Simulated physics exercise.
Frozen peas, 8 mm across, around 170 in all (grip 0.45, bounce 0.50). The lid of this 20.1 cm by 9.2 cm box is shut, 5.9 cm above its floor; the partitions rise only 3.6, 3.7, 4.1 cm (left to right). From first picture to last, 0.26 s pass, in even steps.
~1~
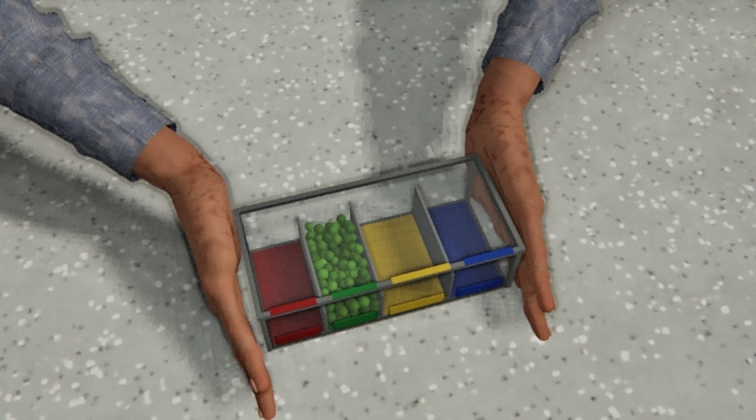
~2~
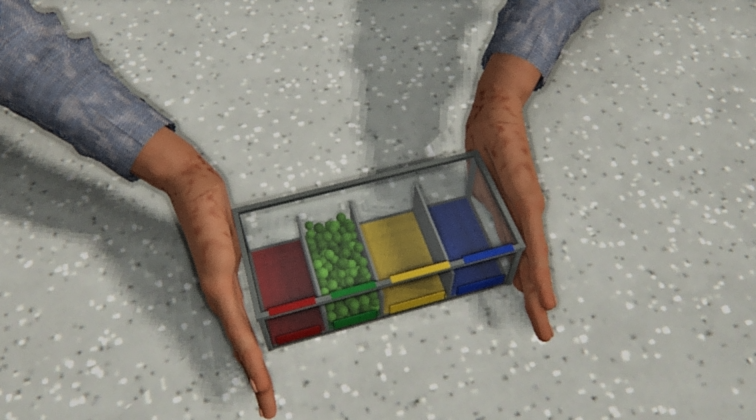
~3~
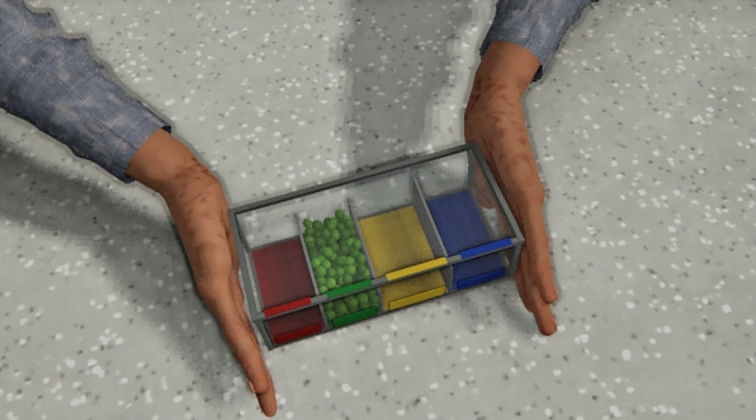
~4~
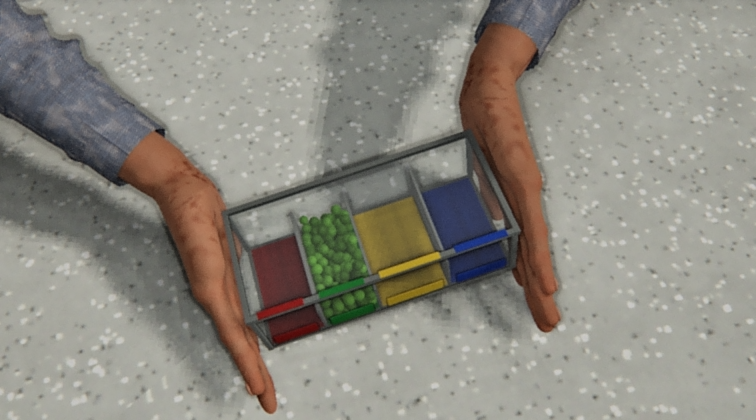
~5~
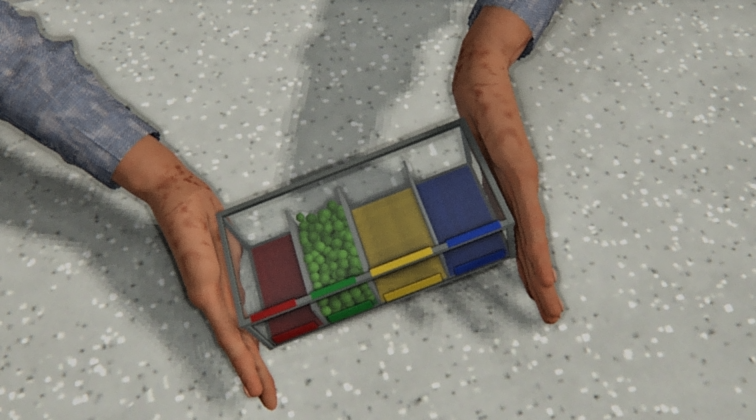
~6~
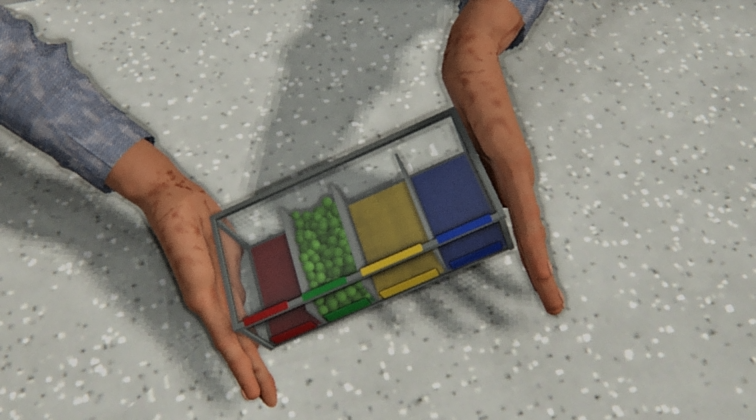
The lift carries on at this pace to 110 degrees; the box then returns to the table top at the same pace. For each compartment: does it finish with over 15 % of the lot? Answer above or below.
Red: Above, blue: Below, green: Below, yellow: Below.
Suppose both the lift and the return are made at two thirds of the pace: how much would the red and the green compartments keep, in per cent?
In that case red 90; green 10.
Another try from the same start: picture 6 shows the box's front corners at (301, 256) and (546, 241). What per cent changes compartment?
Then about 100 per cent.
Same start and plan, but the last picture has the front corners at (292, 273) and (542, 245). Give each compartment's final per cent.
Red 0, blue 90, green 0, yellow 10.
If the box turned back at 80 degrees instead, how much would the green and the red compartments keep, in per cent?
Green 75; red 25.
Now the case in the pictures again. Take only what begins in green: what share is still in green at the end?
Some 10 per cent.
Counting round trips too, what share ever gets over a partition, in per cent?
About 95 per cent.
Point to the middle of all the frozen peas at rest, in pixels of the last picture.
Near (289, 293).
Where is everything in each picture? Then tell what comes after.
Box tilt 0 degrees, front corners at (262, 314) and (518, 248); green 100 %, in the first frame.
Box tilt 1 degrees, front corners at (261, 314) and (518, 245), in the second frame.
Box tilt 4 degrees, front corners at (257, 316) and (517, 239), lowest corner left front, in the third frame.
Box tilt 9 degrees, front corners at (250, 318) and (513, 229), lowest corner left front, in the fourth frame.
Box tilt 14 degrees, front corners at (244, 321) and (507, 221), lowest corner left front, in the fifth frame.
Box tilt 19 degrees, front corners at (238, 325) and (498, 214), lowest corner left front; green 100 %, in the sixth frame.
Then, 1.01 s after the last picture, tilt 110 degrees; red 60 %, green 40 %.
Then, 1.68 s after the last picture, tilt 49 degrees; red 95 %, green 5 %.
Then, 2.39 s after the last picture, tilt 0 degrees; red 95 %, green 5 %.
In the end, red 95 %, blue 0 %, green 5 %, yellow 0 %.
